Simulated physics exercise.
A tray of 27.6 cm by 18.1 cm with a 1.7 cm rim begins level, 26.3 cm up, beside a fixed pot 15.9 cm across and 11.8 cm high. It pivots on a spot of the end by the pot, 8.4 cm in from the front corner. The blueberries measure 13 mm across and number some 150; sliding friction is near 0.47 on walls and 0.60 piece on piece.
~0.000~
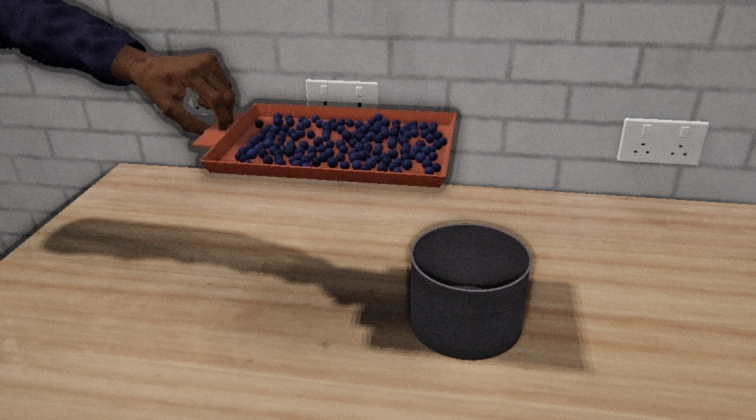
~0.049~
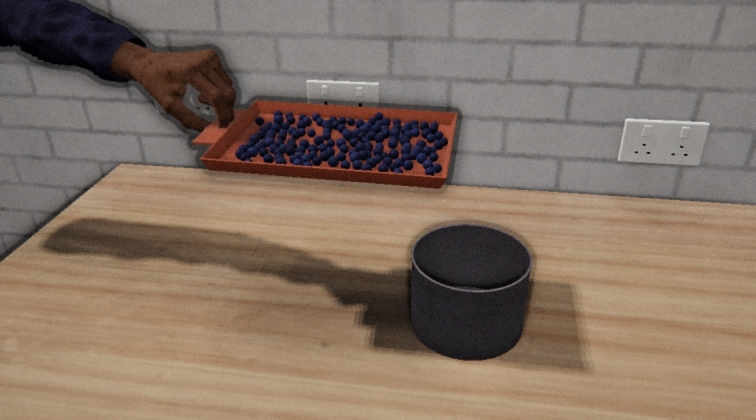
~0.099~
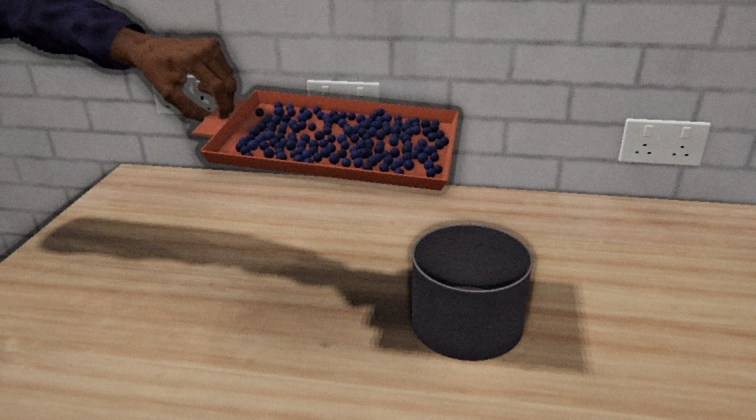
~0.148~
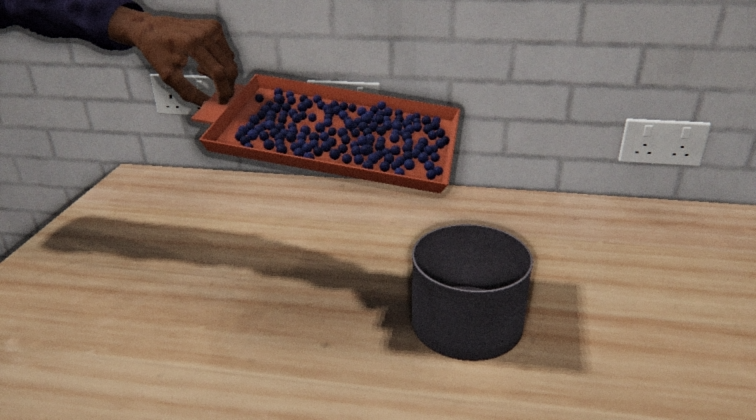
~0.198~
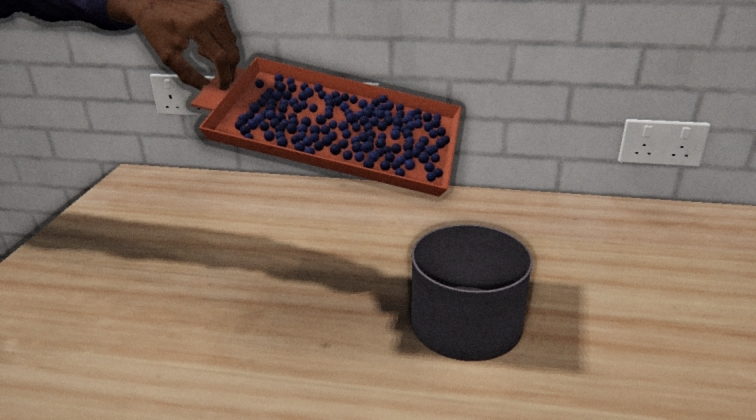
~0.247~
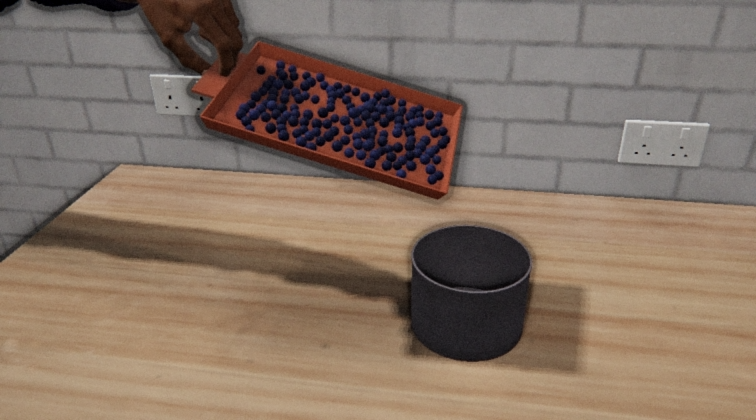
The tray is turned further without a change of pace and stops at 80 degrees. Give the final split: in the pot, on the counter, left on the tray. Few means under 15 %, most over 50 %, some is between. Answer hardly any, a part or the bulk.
In the pot: A part; on the counter: The bulk; left on the tray: Hardly any.
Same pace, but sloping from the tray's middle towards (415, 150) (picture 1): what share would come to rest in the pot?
About 70 per cent.
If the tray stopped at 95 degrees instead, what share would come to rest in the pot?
Then about 35 per cent.
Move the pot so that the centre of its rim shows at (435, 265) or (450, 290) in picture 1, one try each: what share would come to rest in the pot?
About 55 and 100 per cent.
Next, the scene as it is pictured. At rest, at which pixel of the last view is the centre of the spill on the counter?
At about (465, 397).
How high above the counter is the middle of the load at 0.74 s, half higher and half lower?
About 28 cm.
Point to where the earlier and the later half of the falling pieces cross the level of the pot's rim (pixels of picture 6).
At about (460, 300), then at (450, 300).
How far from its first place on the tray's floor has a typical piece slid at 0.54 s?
About 6 cm.
After 0.54 s, tilt 49 degrees; the tray holds 100 %, the pot 0 %.
After 0.74 s, tilt 69 degrees; the tray holds 90 %, the pot 0 %.
After 1.06 s, tilt 80 degrees; the tray holds 25 %, the pot 20 %.
At rest (2.5 s), pot 35 %, counter 65 %, tray 0 %.
